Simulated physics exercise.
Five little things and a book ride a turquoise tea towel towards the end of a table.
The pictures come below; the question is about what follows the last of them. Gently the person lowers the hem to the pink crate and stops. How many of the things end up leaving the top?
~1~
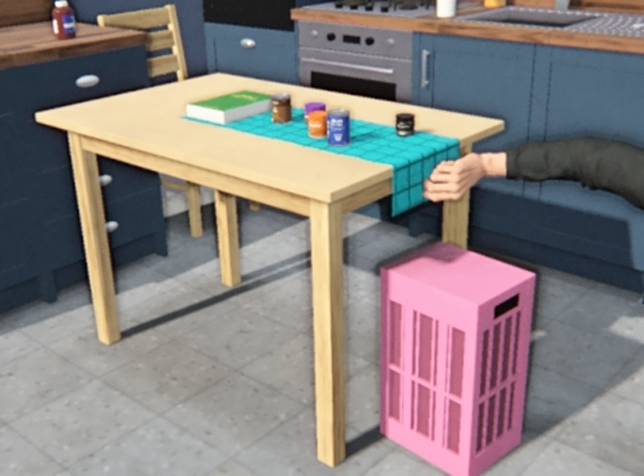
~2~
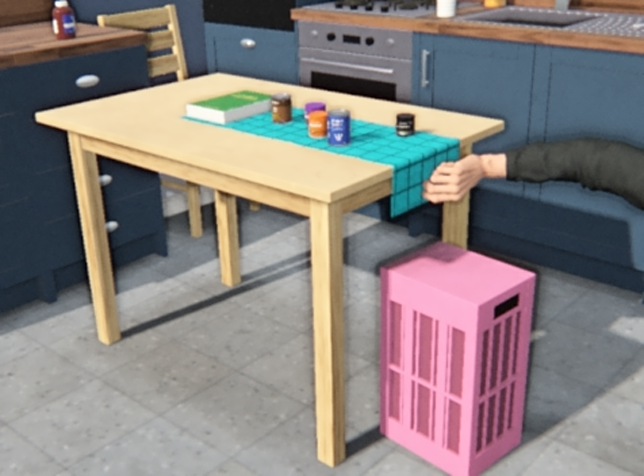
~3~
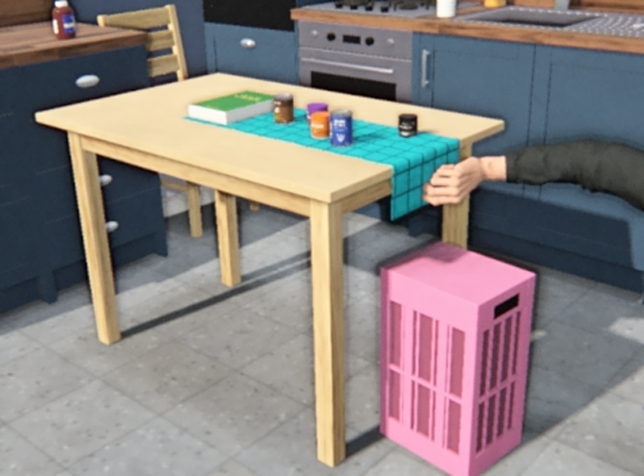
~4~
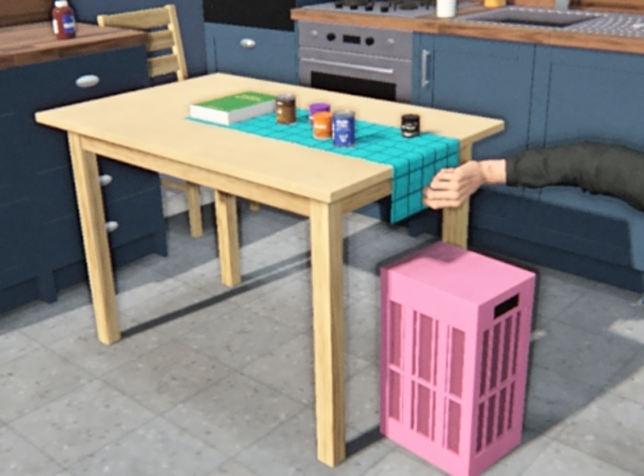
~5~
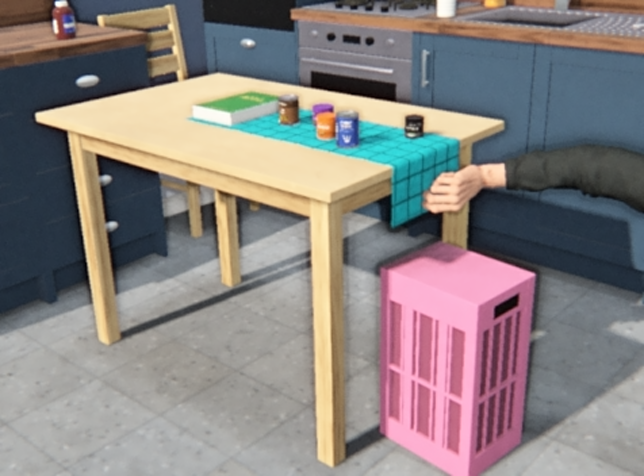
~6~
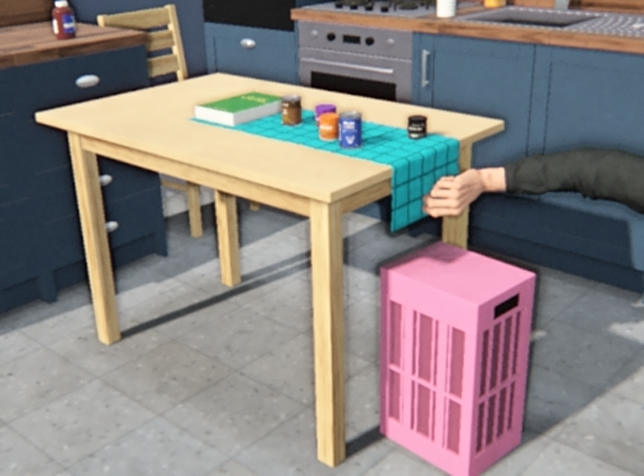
Most likely just one will go over the edge.
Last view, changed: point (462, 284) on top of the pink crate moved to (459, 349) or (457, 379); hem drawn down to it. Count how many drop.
In that event, 3 and 4.
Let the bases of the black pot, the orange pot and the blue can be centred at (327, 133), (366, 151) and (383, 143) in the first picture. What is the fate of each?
Start with the black pot, which is kept; next the orange pot, which is lost; last the blue can, which is lost.
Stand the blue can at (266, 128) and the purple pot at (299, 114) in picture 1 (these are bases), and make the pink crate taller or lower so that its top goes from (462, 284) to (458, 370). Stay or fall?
Result: Blue can still there, purple pot still there.
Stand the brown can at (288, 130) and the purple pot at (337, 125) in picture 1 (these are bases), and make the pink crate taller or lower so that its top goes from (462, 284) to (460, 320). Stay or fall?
The brown can? Safe. The purple pot? Safe.
Soon after, hem near (426, 247); all still up.
After that, hem on the crate; black pot gone.
In the end, hem on the crate; black pot gone. It carries off one.
